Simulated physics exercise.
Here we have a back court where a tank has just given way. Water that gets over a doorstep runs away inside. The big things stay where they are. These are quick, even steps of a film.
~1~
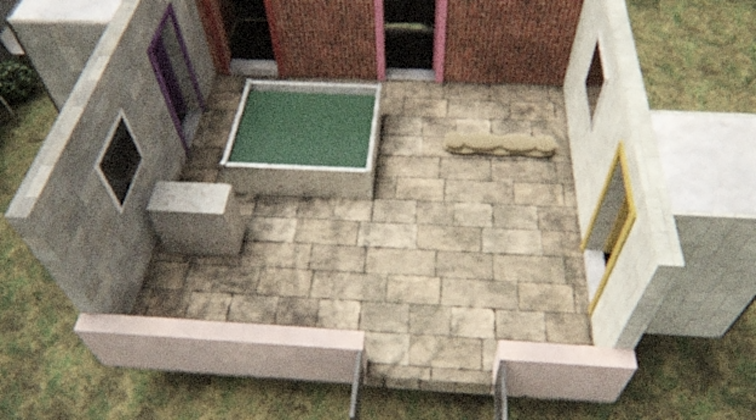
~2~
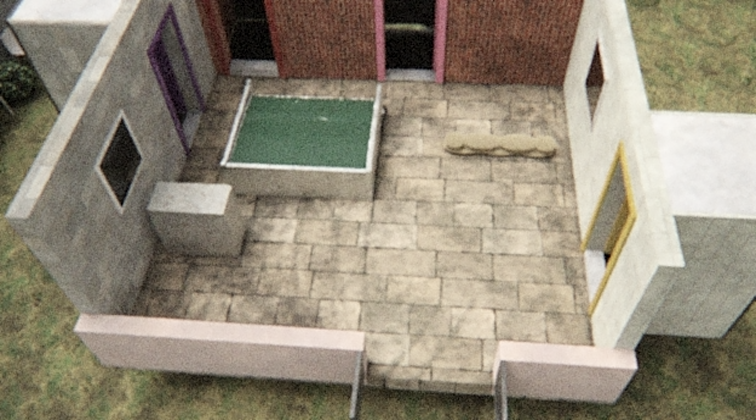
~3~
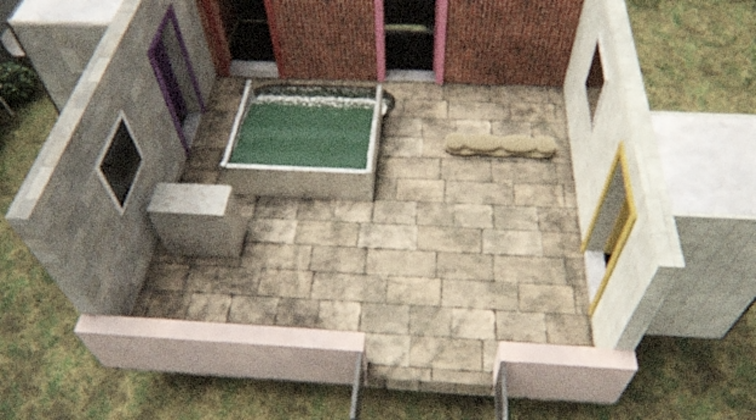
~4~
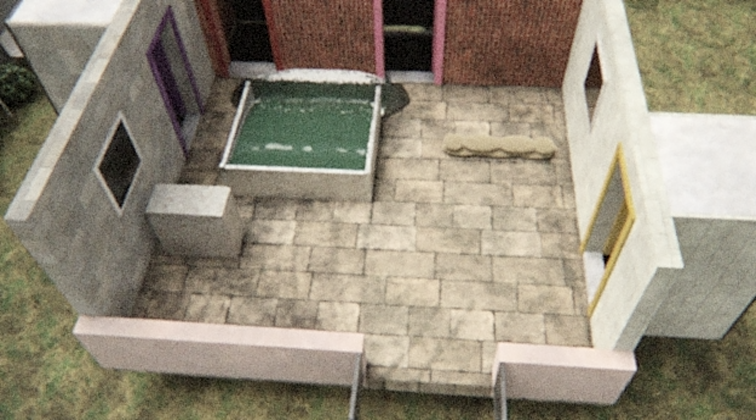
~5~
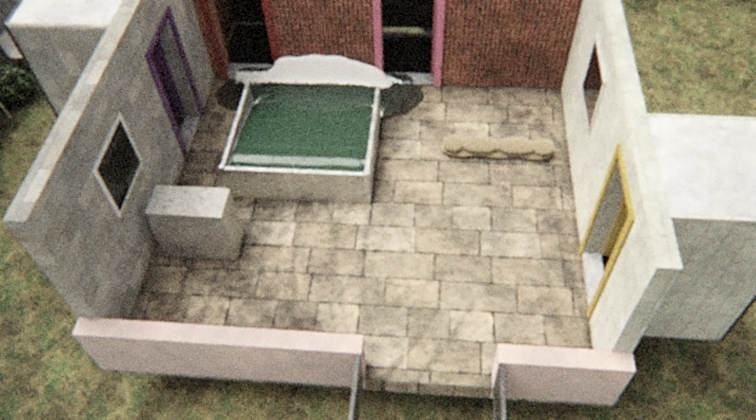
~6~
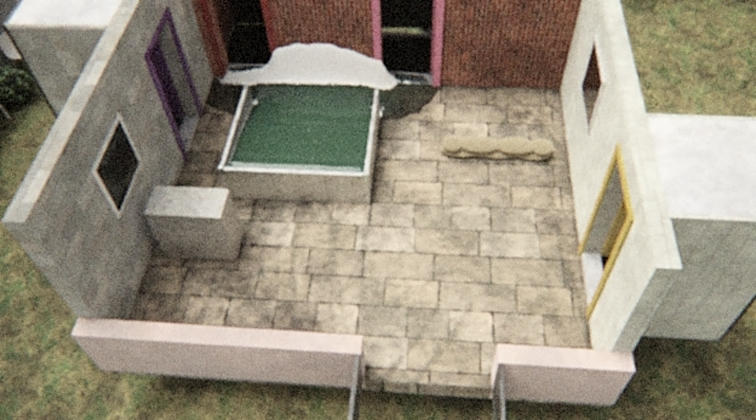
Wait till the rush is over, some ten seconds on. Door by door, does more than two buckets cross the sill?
One by one: The yellow door admits no more than that; the pink door lets in a lot; the red door lets in a lot; the purple door lets in a lot.
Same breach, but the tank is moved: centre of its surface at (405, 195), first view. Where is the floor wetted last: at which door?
Last comes the purple one.
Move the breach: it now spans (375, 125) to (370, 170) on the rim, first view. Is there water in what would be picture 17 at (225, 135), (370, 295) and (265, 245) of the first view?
As listed: Dry, clear, no water.
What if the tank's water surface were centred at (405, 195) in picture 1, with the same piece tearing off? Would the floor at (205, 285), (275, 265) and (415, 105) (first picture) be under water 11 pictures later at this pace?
In turn: Clear, free of water, awash.
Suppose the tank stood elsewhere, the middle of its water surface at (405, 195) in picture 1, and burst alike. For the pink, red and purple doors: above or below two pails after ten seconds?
In short: The pink one goes over; the red one stays under; the purple one goes over.
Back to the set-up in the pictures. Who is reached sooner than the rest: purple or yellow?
I say the purple door.
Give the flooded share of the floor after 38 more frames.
I make it 70 per cent.
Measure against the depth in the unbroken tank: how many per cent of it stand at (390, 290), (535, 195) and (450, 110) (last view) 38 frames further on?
Roughly 2, 2 and 20 per cent, in turn.
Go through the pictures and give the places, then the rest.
The first frame shows the open tank at (306, 127) is whole and still.
In the second frame, the front is at a hidden place, out from the gap on the open tank's far side.
In the third frame, the front is at a hidden place, out from the gap on the open tank's far side.
In the fourth frame, water pours out on the open tank's far side and has run to (251, 80).
In the fifth frame, the front is at (231, 81), out from the gap on the open tank's far side.
In the sixth frame, water pours out on the open tank's far side and has run to (214, 81).
A moment on, water covers 15 % of the floor; the yellow door not reached, the pink door over two buckets in, the red door over two buckets in, the purple door not reached.
Next, water covers 30 % of the floor; the yellow door not reached, the pink door over two buckets in, the red door over two buckets in, the purple door under two buckets in.
Then, water covers 45 % of the floor; the yellow door not reached, the pink door far over two buckets in, the red door far over two buckets in, the purple door over two buckets in.
Later, water covers 70 % of the floor; the yellow door wet at the sill, nothing in, the pink door far over two buckets in, the red door far over two buckets in, the purple door over two buckets in.
In the end, water covers 95 % of the floor; the yellow door wet at the sill, nothing in, the pink door far over two buckets in, the red door far over two buckets in, the purple door over two buckets in.
